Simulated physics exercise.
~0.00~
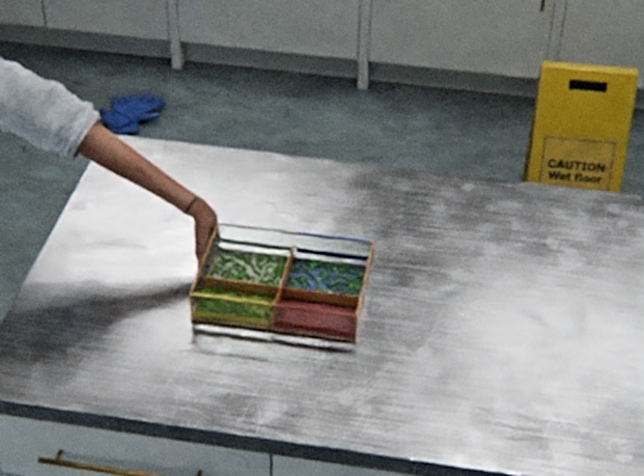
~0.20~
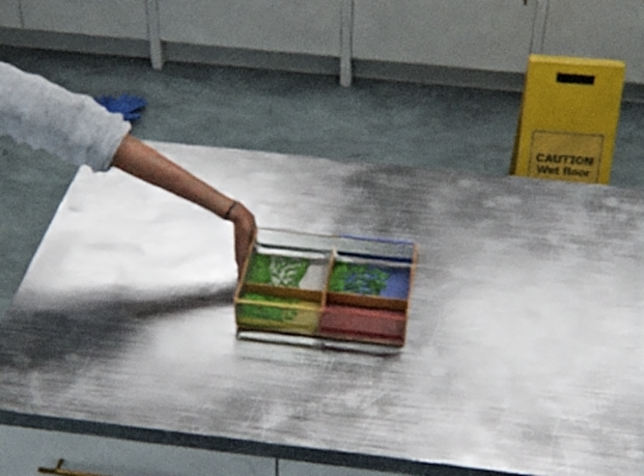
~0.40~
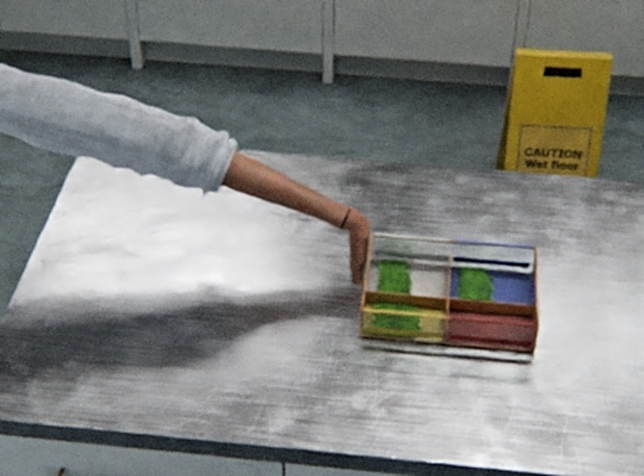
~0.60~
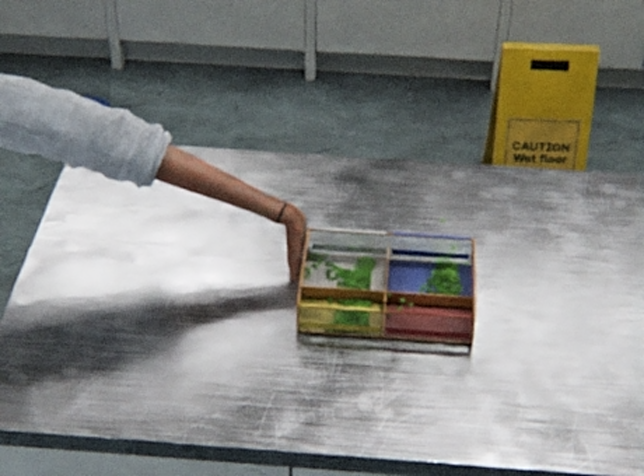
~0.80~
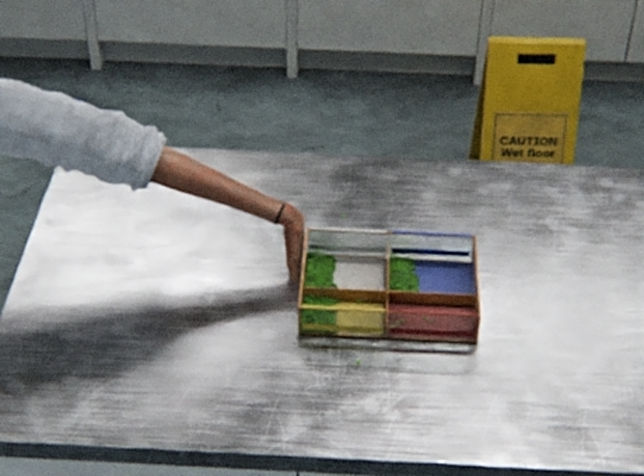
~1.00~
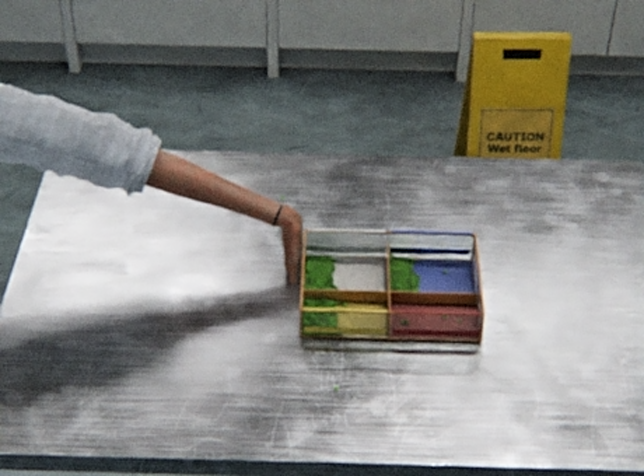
At the start, a hand in a pale sleeve holds the left side of a clear-walled, divided tray on a shiny metal table, with small green pieces spread in its white, blue and yellow sections and none in the red one. The hand pushes the tray to the right, slowly at first and then much farther, and the green pieces gather into clumps. It then draws the tray part of the way back left, and the pieces shift within their sections. Finally the tray rests, still held, with the green pieces heaped along the left sides of the same three sections.
